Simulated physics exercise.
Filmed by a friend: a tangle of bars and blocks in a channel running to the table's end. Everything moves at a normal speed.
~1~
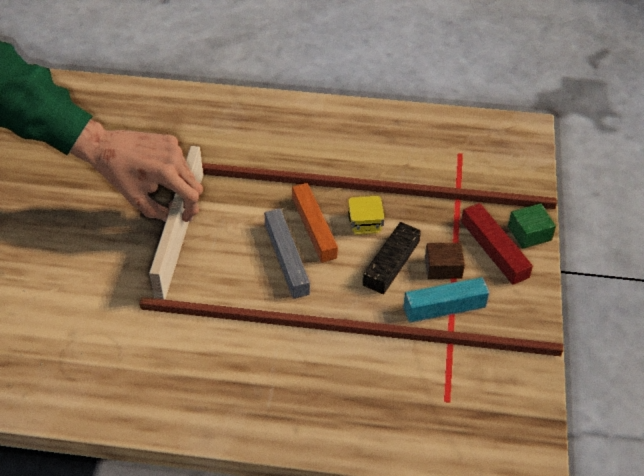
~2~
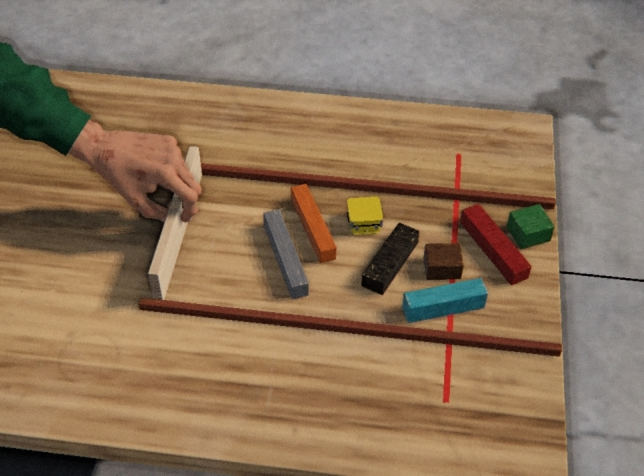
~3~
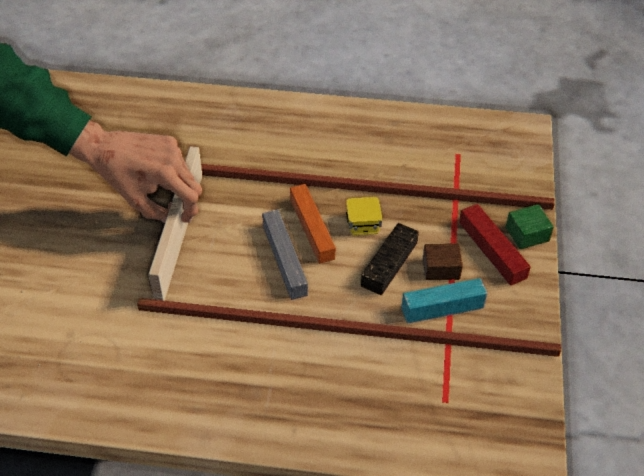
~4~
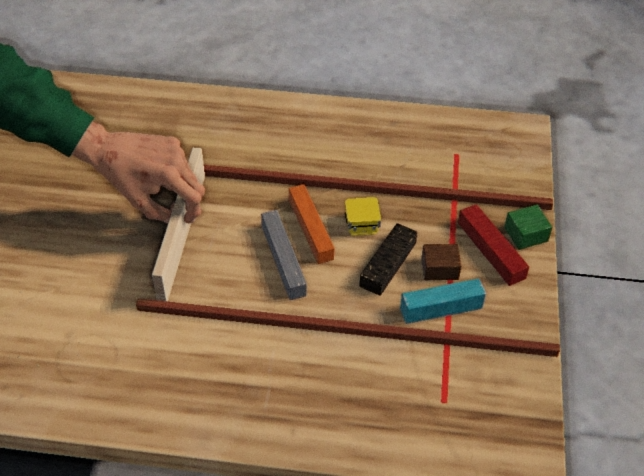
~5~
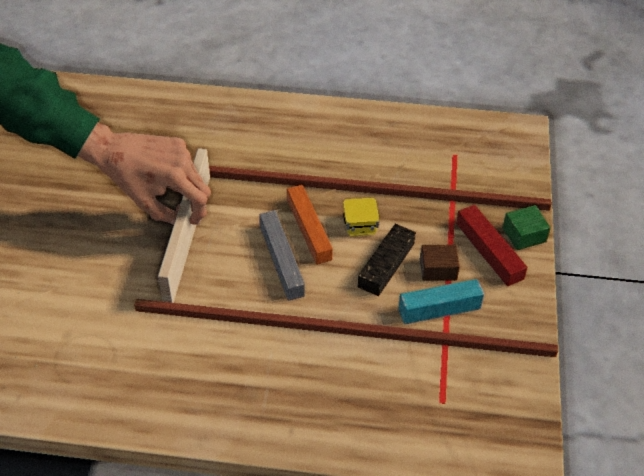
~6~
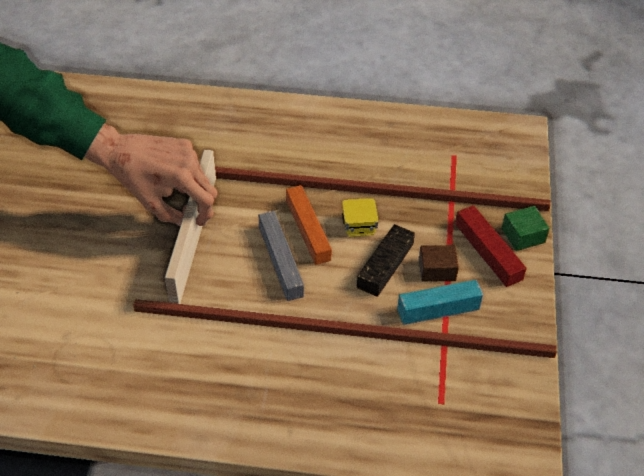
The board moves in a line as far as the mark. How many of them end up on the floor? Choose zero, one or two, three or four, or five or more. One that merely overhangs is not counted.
One or two.
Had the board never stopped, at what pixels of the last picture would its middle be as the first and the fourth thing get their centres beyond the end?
Roughly (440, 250) for the earlier crossing, roughly (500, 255) for the later one.
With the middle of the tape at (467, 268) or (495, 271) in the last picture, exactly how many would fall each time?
Counts per try: 2 and 3.
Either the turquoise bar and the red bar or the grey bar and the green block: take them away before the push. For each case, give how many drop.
Result: 0, then 0.
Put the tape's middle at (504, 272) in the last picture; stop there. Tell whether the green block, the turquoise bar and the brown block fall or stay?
The green block goes over; the turquoise bar stays on; the brown block comes down.
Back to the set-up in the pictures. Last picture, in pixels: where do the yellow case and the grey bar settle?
The yellow case stops around (501, 226); the grey bar around (457, 273).
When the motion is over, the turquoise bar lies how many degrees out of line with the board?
About 70° out of line.
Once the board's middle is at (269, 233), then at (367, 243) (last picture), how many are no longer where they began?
So 1, and at the other place 5.
Soon after, none off yet; green block at rest near (525, 228); red bar at rest near (490, 245); turquoise bar at rest near (440, 302).
Then, none off yet; green block at rest near (525, 228); red bar at rest near (490, 245); turquoise bar at rest near (441, 303).
At rest, the number that fall off is one or two; fallen, green block.
